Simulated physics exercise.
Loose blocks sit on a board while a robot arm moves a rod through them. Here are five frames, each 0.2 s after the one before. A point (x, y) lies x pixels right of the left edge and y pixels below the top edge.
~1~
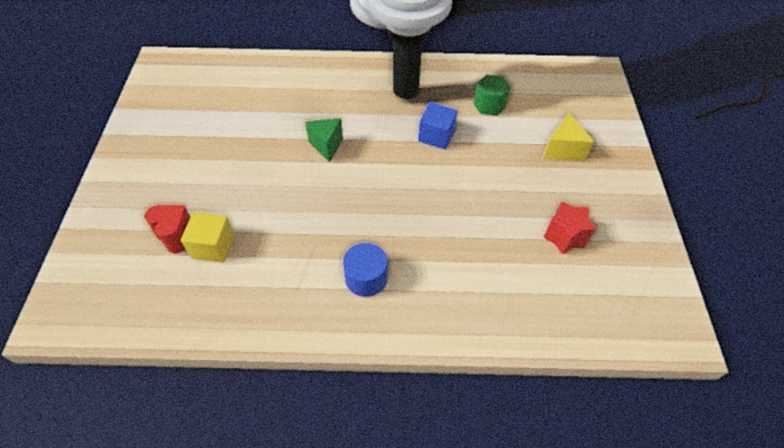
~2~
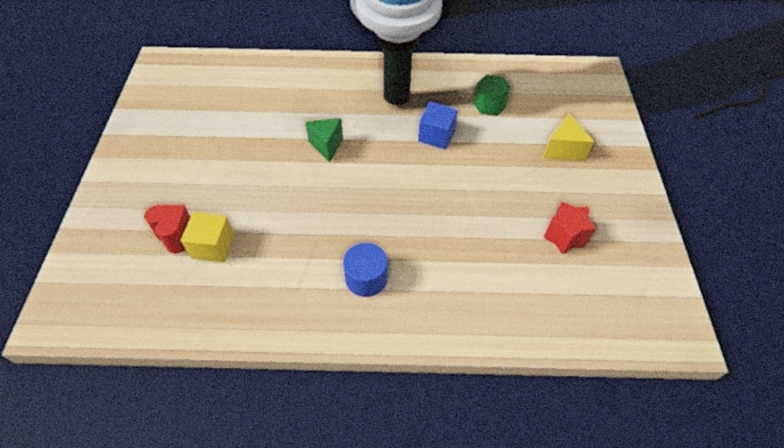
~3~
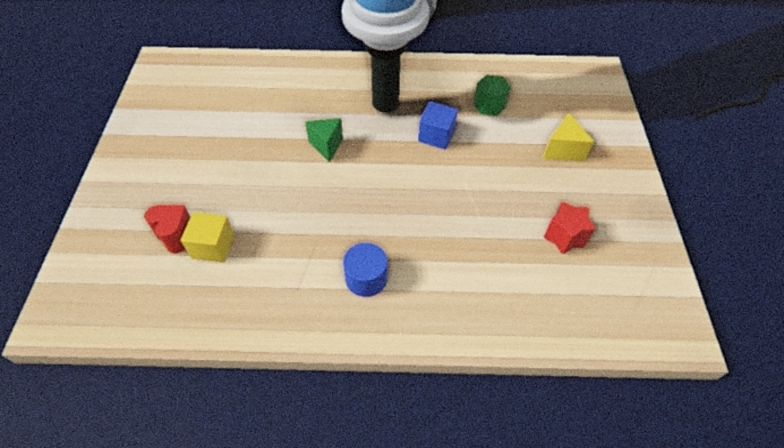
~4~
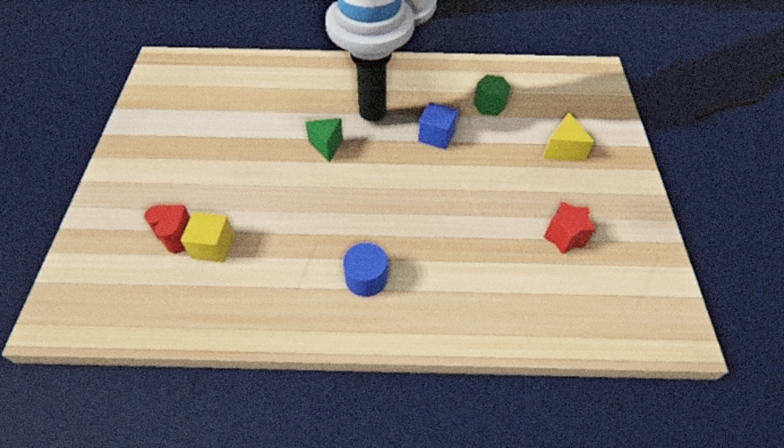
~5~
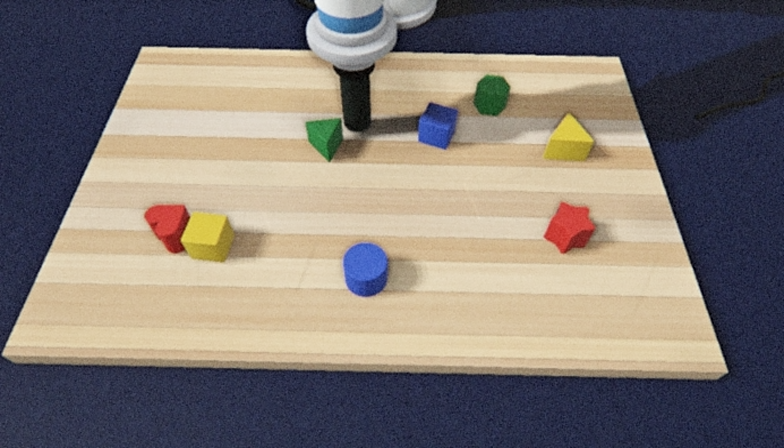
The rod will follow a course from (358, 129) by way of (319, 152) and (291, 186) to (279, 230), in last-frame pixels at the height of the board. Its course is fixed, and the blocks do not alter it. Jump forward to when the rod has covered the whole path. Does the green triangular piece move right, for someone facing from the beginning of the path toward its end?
Going by the path, yes.
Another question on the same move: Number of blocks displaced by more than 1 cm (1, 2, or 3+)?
I think only one will be displaced.
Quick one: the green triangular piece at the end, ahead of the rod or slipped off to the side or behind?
My prediction: No longer in front.
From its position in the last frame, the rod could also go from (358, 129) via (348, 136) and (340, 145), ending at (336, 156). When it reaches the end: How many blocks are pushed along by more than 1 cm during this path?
It should be one.
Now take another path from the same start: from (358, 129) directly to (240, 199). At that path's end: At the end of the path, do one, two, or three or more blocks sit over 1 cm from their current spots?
There will be one block that moves more than 1 cm.
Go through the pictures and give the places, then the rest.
In the first picture, rod tip at (406, 90); block tops, yellow square piece at (204, 228); green triangular piece at (324, 127).
In the second picture, rod at (397, 96); blocks unchanged.
In the third picture, rod at (386, 104); blocks unchanged.
In the fourth picture, rod at (373, 112); blocks unchanged.
In the fifth picture, rod at (357, 122); yellow square piece at (204, 228); green triangular piece at (324, 127).
The first path, step by step. One third of the way, rod at (317, 146); green triangular piece at (285, 150).
Two thirds of the way, rod at (289, 180); green triangular piece at (251, 171), turned 55° clockwise.
At the end, rod at (277, 224); yellow square piece in place; green triangular piece at (250, 176), turned 95° clockwise.
